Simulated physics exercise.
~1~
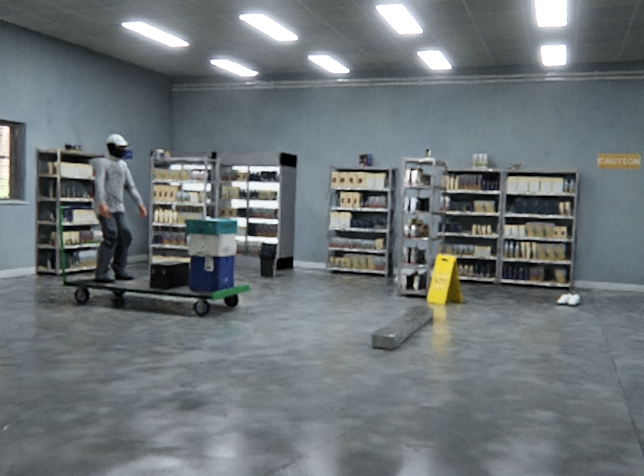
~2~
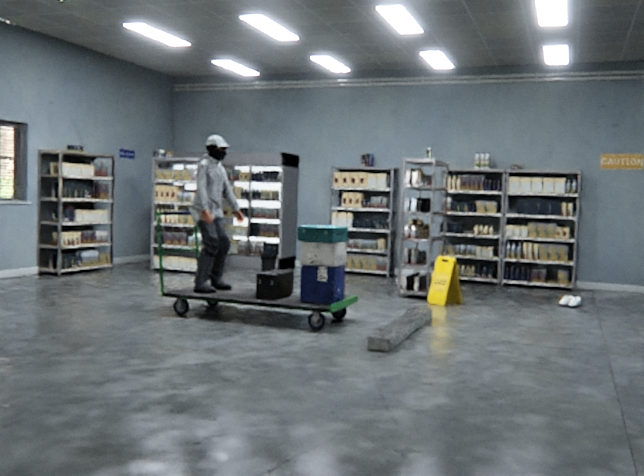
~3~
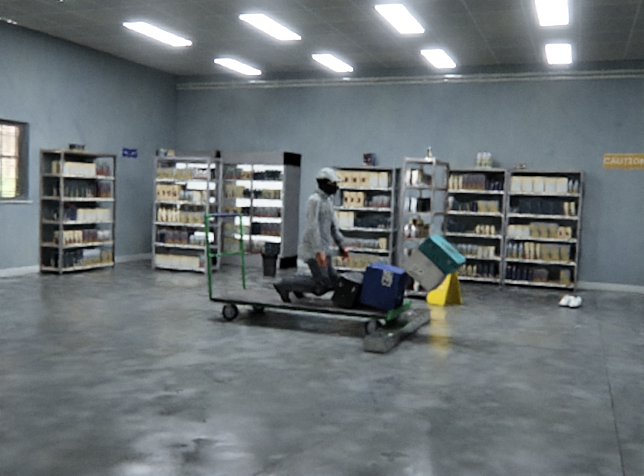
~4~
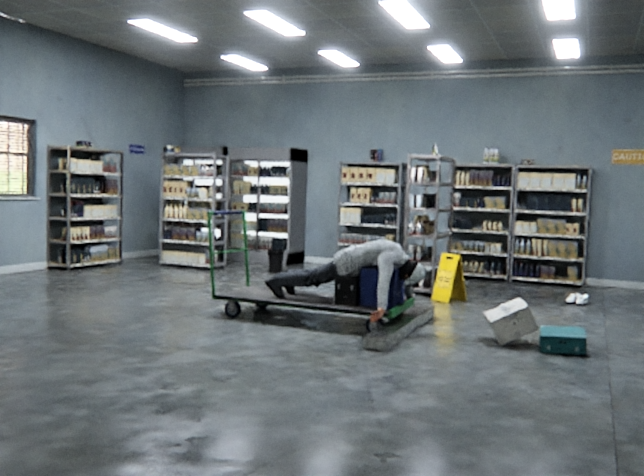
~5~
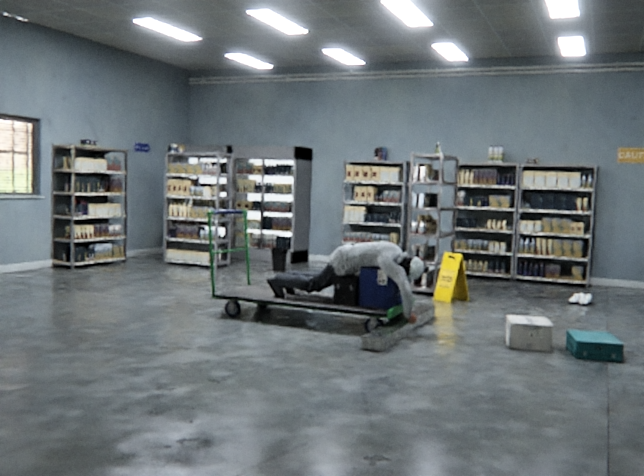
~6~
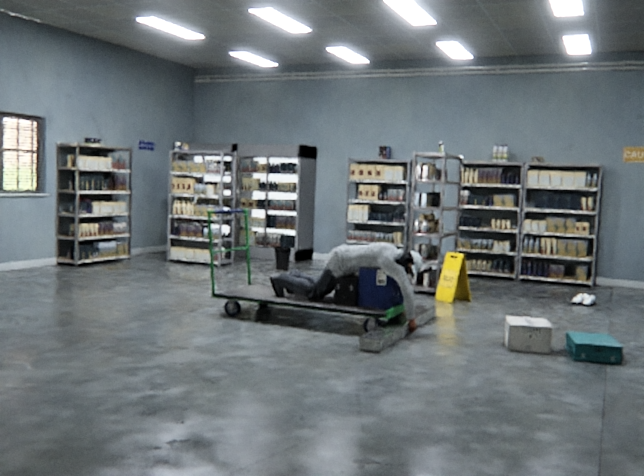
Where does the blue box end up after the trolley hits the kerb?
The blue box stays on the trolley deck, near the front end, with the person slumped over it.
